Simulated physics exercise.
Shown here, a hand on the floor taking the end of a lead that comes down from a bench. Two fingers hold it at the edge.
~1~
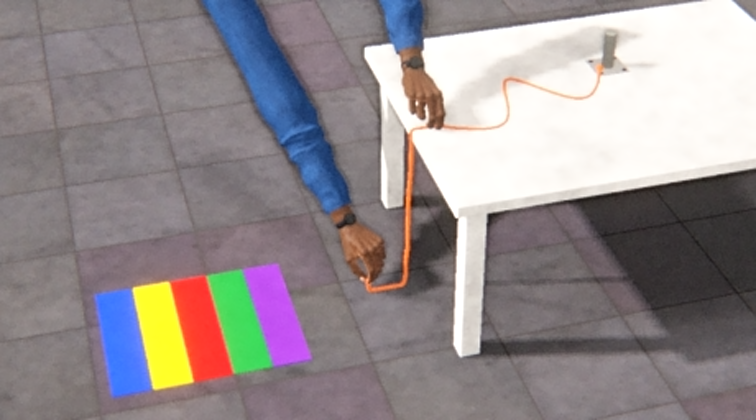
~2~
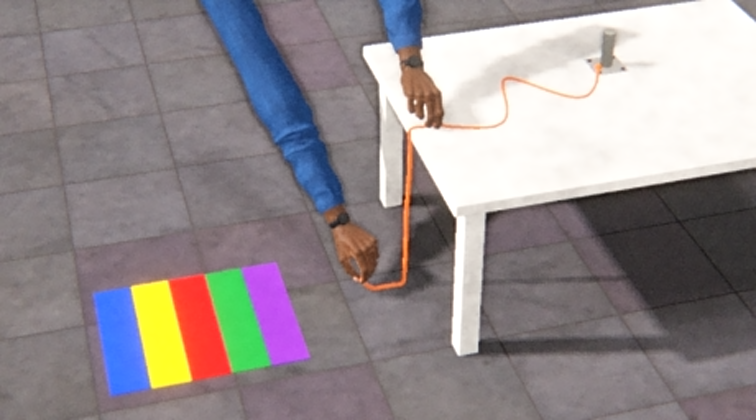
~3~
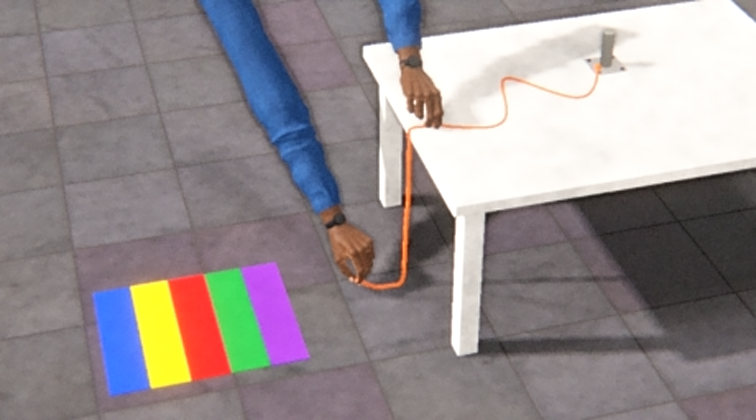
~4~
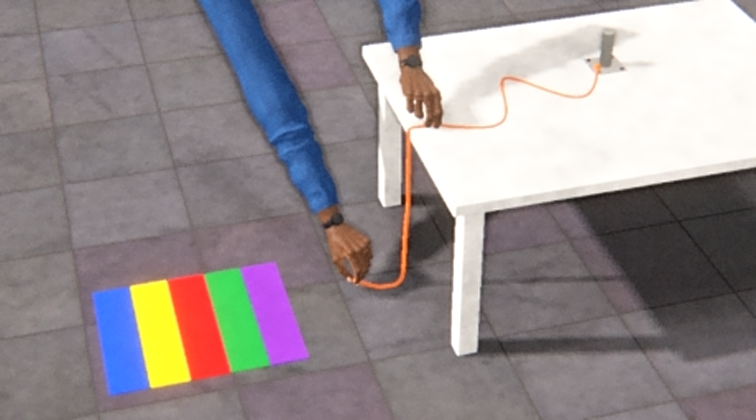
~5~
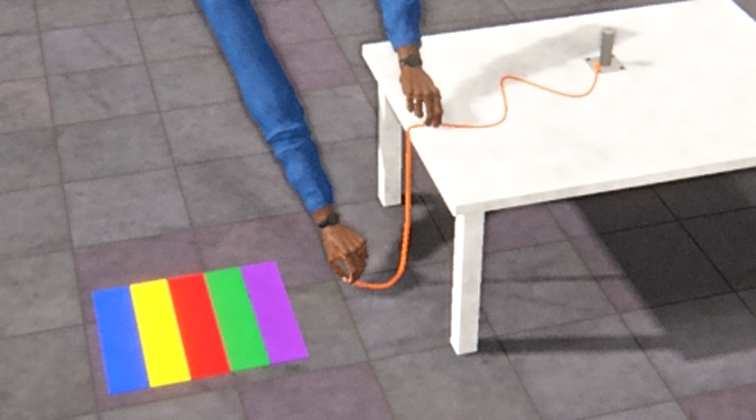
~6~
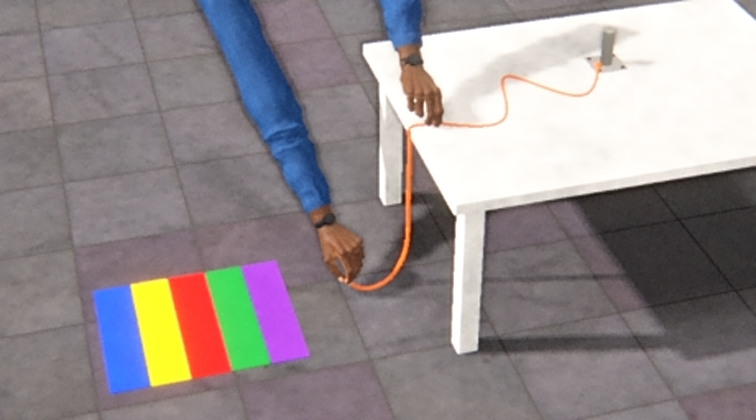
In the video, one hand rests on the edge of a white table over an orange cord, while the other holds the cord's end near the floor and moves it slightly left, toward a panel of coloured stripes.
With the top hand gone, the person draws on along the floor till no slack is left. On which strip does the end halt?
Over blue.
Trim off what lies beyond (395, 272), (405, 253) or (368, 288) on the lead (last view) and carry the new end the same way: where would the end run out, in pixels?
Try by try, around (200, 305), (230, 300) and (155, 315).
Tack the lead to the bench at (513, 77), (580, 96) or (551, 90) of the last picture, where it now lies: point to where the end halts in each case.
Try by try, around (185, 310), (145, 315) and (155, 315).
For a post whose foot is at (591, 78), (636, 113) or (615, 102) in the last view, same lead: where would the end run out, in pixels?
Near (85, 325), (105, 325) and (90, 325).
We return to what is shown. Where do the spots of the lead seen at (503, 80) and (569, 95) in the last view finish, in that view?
The first at (463, 102), the second at (531, 83).
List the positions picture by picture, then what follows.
End (367, 280); purple (287, 344); green (248, 352); red (209, 359); yellow (169, 366); blue (129, 374), in the first picture.
End (361, 280); lead through (595, 87) (526, 83) (507, 112) (436, 125) (408, 186) (405, 258), in the second picture.
End (356, 280), in the third picture.
End (354, 280); lead through (594, 87) (525, 83) (506, 112) (435, 125) (408, 186) (404, 258), in the fourth picture.
End (349, 280), in the fifth picture.
End (346, 280); lead through (594, 85) (526, 81) (507, 110) (436, 123) (409, 184) (404, 256), in the sixth picture.
Soon after, end near (184, 309); over red.
Then, end near (142, 316); over yellow.
At full stretch, end near (118, 320); over blue. The end stops over the blue strip.
